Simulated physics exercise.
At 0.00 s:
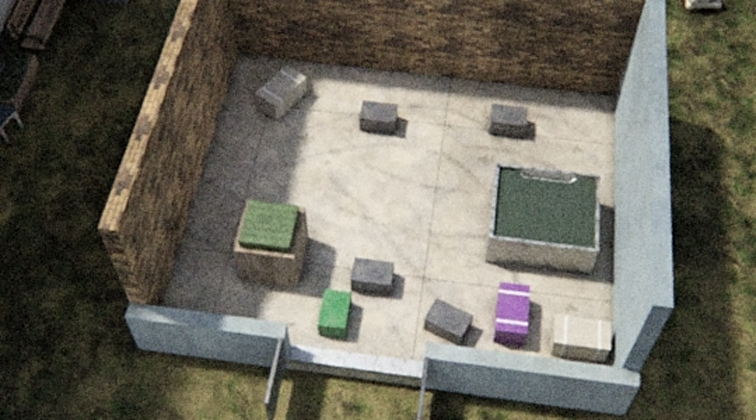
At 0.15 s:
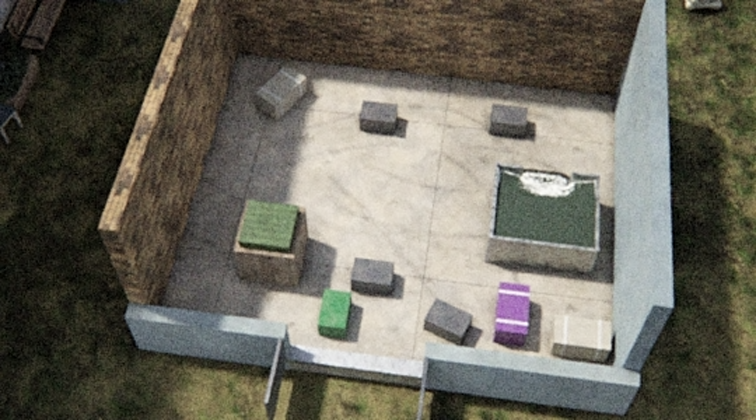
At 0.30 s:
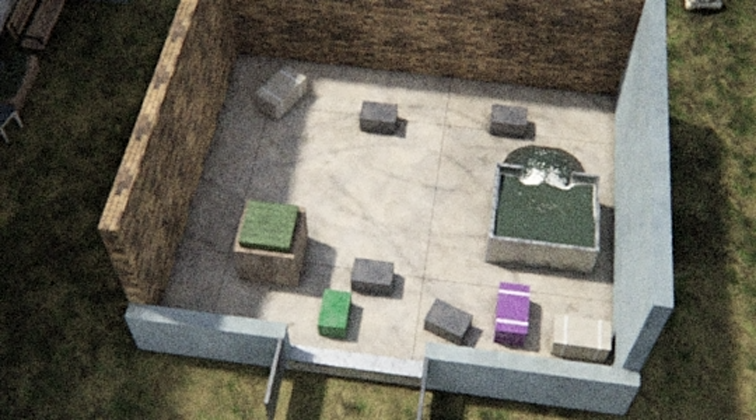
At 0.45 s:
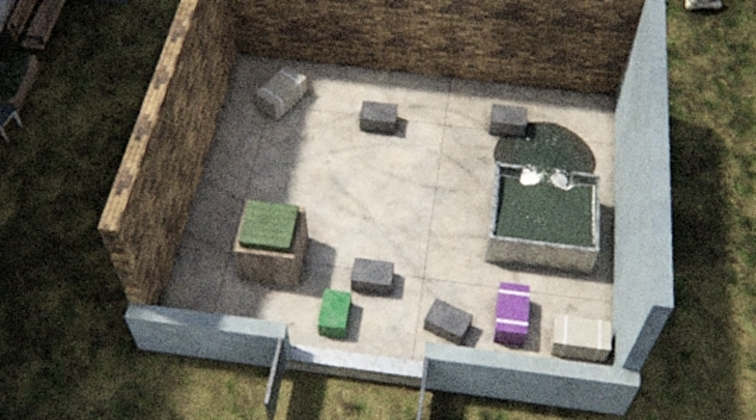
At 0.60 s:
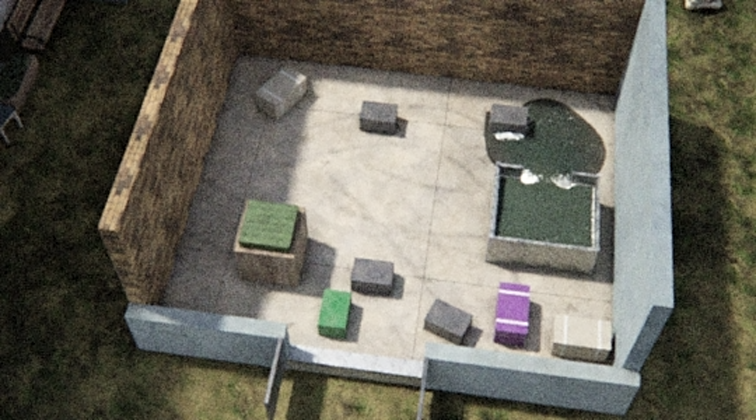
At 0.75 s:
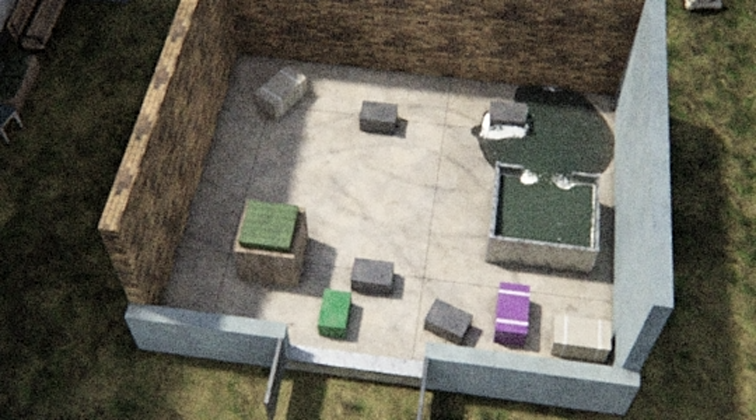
In a walled service yard scattered with crates and boxes, dark green water fills a tank on the right. White foam churns at the tank's far side, then water pours out and spreads steadily across the pale floor toward the back wall, surrounding a grey block and foaming against it.
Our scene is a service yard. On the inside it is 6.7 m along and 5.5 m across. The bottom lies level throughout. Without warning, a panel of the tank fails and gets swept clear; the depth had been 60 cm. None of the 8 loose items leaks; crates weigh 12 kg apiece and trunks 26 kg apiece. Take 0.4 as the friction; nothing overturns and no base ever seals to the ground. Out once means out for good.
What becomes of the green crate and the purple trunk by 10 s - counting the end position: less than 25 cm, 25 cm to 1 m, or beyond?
The green crate is hardly disturbed; the purple trunk is hardly disturbed.
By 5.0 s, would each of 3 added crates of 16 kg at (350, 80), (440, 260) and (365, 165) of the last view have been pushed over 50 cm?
Result, in listed order: Exceeded / not exceeded / not exceeded.
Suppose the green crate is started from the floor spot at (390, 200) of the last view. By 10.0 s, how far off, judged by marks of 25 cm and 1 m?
It stays put.
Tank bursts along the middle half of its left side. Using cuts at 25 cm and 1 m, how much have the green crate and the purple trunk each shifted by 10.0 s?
Well, the green crate scoots over a bit and the purple trunk basically stays there.
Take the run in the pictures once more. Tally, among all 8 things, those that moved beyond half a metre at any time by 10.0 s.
I make it 3.
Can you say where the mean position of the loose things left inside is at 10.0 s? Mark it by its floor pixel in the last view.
I'd say about (378, 266) in the last view.
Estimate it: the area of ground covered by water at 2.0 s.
9.5 m2.
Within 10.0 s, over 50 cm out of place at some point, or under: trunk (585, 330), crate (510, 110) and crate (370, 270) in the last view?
Results in listed order: Falls short / exceeds / falls short.
After 2.0 s the green crate is near (335, 308), 0.0 m from its start, aground; the purple trunk is near (513, 307), 0.0 m from its start, aground; 0 of 8 are out; 0 afloat.
After 4.5 s the green crate is near (335, 308), 0.0 m from its start, aground; the purple trunk is near (513, 307), 0.0 m from its start, aground; 0 of 8 are out; 0 afloat.
After 7.0 s the green crate is near (335, 308), 0.0 m from its start, aground; the purple trunk is near (513, 307), 0.0 m from its start, aground; 0 of 8 are out; 1 afloat.
After 10.0 s the green crate is near (335, 308), 0.0 m from its start, aground; the purple trunk is near (513, 307), 0.0 m from its start, aground; 0 of 8 are out; 0 afloat.
